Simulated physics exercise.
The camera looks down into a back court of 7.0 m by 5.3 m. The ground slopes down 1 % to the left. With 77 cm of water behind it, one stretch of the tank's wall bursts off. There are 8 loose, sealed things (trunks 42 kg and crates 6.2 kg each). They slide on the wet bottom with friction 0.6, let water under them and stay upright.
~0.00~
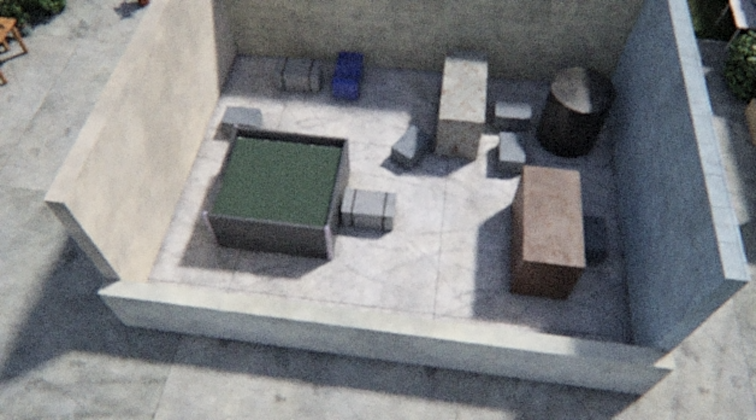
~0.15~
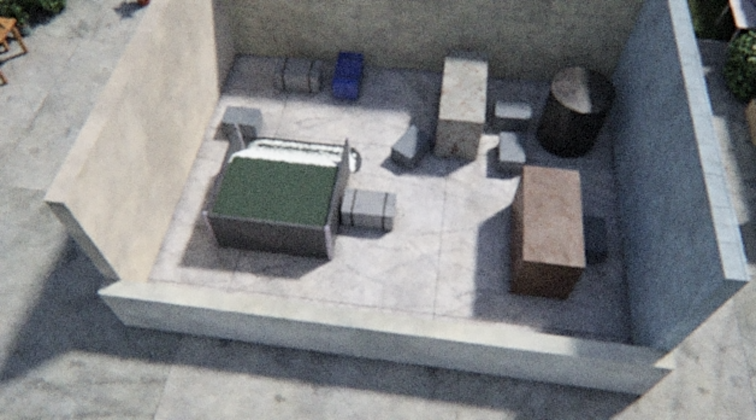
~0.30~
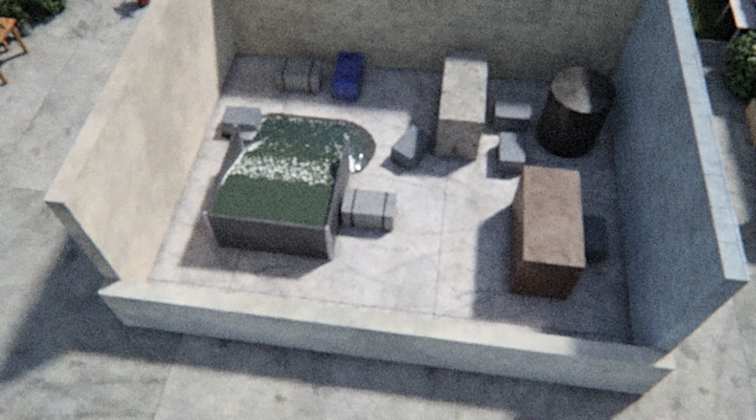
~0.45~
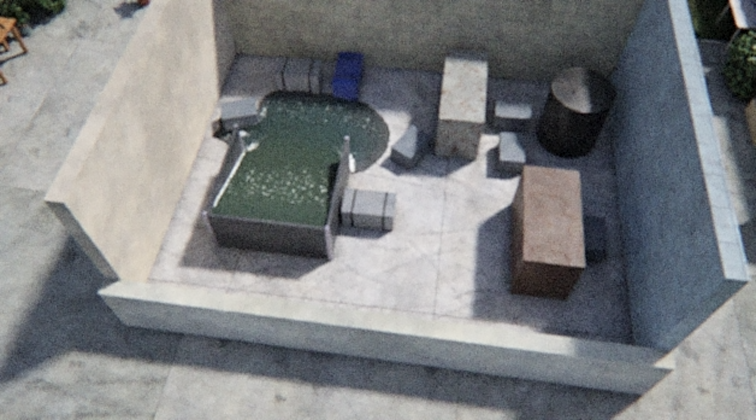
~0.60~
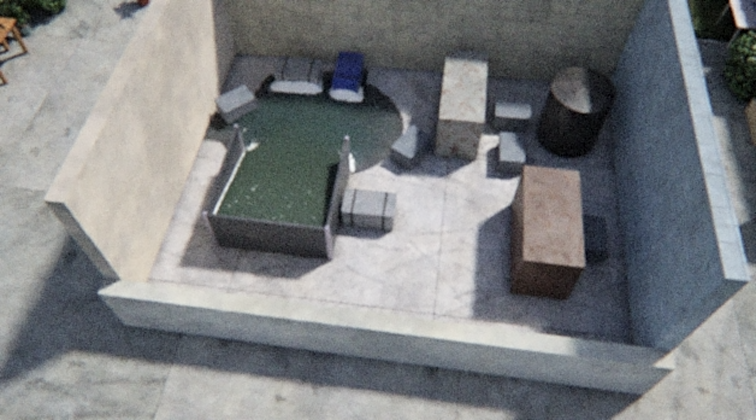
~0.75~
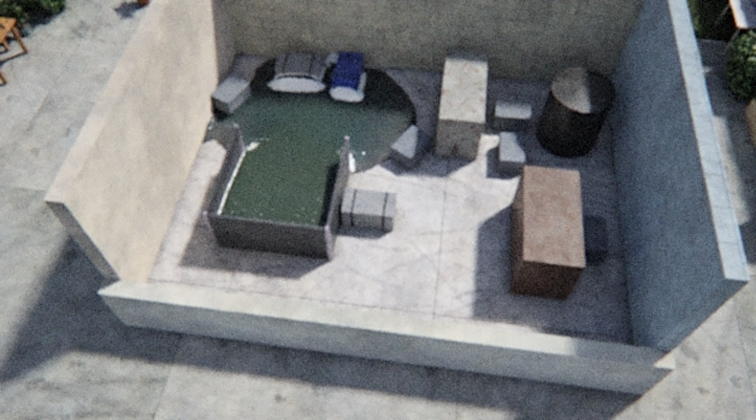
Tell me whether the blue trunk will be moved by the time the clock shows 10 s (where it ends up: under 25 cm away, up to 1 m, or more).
Blue trunk travels far.
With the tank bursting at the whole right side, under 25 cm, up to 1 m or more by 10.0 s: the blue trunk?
In that case the blue trunk barely shifts.
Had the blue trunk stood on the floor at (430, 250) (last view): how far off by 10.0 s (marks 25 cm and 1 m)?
It stays put.
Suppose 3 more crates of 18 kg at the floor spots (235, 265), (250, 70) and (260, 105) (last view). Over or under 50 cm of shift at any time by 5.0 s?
In turn: Under, over, more.
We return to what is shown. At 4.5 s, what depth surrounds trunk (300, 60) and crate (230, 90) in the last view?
Roughly 10 and 8 cm.
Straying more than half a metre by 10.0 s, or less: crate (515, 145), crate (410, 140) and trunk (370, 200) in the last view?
In that order: Past it, more, under.
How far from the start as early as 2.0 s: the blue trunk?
About 80 cm.
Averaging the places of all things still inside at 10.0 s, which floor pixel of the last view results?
Near (428, 198).
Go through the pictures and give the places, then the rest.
In the first frame, the blue trunk at (348, 68), on the bottom; water covers 2.6 m2; 0 of 8 have shifted.
In the second frame, the blue trunk at (348, 68) rests on the ground; 3.7 m2 under water; 0 of 8 have shifted.
In the third frame, the blue trunk at (348, 68) rests on the ground; 5.1 m2 under water; 0 of 8 have shifted.
In the fourth frame, the blue trunk at (348, 68) rests on the ground; 6.6 m2 under water; 1 of 8 have shifted.
In the fifth frame, the blue trunk at (348, 68), on the bottom; 8.2 m2 under water; 1 of 8 have shifted.
In the sixth frame, the blue trunk at (348, 68), on the bottom; 10.0 m2 under water; 2 of 8 have shifted.
After 2.0 s the blue trunk is near (390, 62), 0.7 m from its start, afloat; 3 afloat.
After 4.5 s the blue trunk is near (426, 93), 1.5 m from its start, afloat; 3 afloat.
After 7.0 s the blue trunk is near (424, 95), 1.5 m from its start, aground; 5 afloat.
After 10.0 s the blue trunk is near (424, 95), 1.5 m from its start, aground; 5 afloat.
